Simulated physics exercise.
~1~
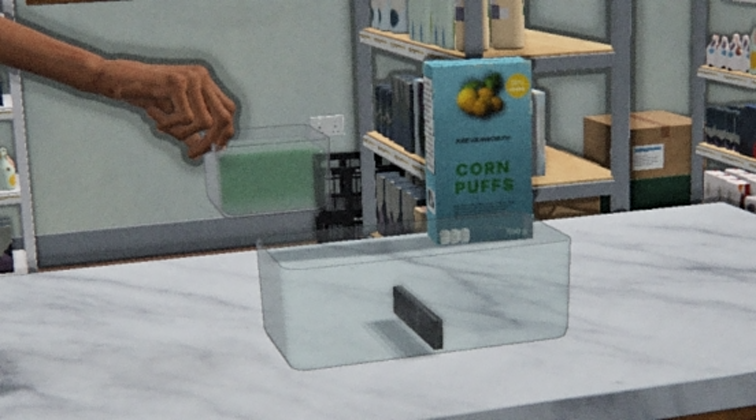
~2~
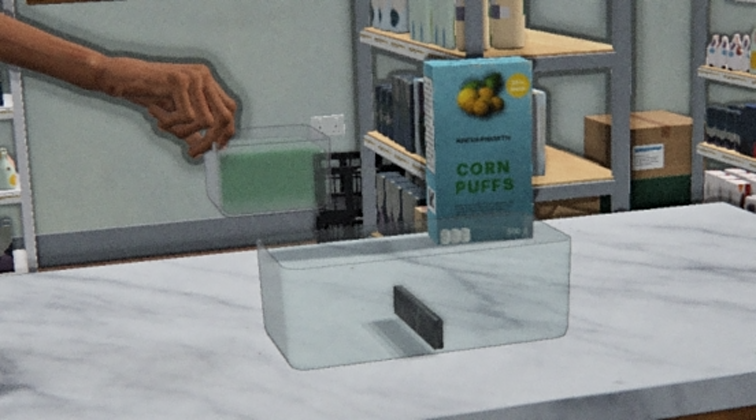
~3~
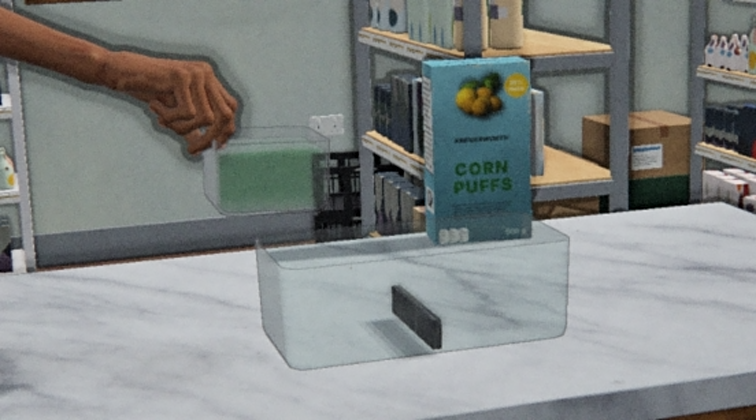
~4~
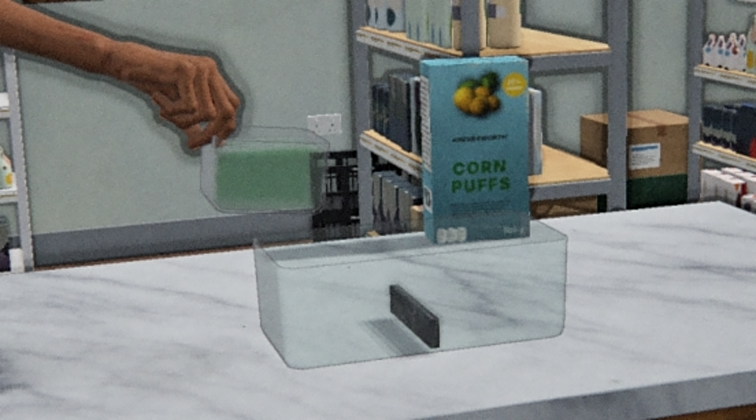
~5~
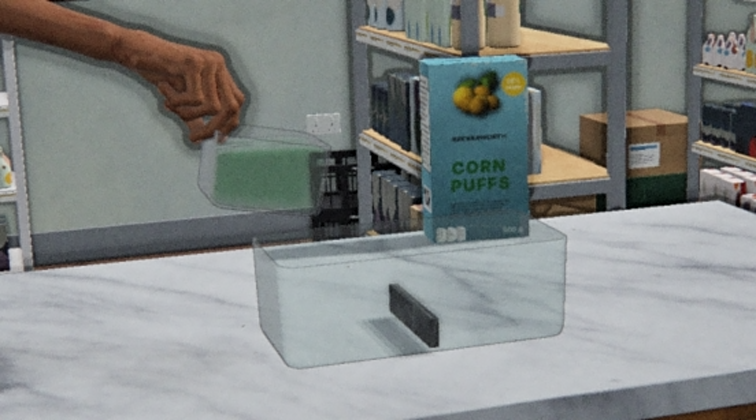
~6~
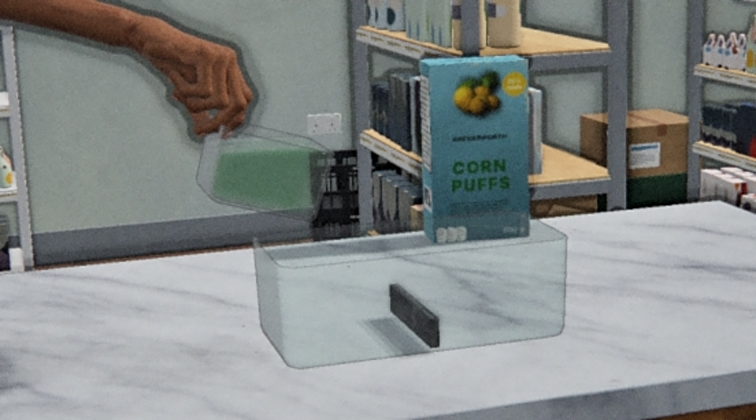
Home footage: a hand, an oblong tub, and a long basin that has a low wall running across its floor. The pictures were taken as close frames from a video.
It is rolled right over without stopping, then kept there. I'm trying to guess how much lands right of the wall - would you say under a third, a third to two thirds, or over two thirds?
The share right of the wall will be small, below one third.
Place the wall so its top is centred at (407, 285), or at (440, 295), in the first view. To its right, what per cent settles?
The first one comes to 0 percent, while the second comes to 10 percent.
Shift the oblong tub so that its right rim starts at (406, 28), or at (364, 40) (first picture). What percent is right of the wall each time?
Close to 85 in a hundred, and close to 65 in a hundred.
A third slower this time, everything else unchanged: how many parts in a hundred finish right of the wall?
Roughly 10 percent.
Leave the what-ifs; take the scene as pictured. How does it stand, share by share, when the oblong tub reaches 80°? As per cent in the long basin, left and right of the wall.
Left part 30 %; right part 0 %.
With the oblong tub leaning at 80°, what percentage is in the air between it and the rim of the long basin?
Close to 30 in a hundred.
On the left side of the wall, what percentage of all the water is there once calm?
It comes to about 85 per cent.
A moment on, the oblong tub is tipped on its side and 43 per cent is still to pour, 28 is left of the wall and 0 right of it.
Next, the oblong tub is tipped right over and 6 per cent is still to pour, 84 is left of the wall and 4 right of it.
Then the oblong tub is tipped right over and 0 per cent is still to pour, 88 is left of the wall and 11 right of it.
Later the oblong tub is tipped right over and 0 per cent is still to pour, 87 is left of the wall and 13 right of it.
At rest 86 per cent lies left of the wall, 13 right of it and 1 outside.
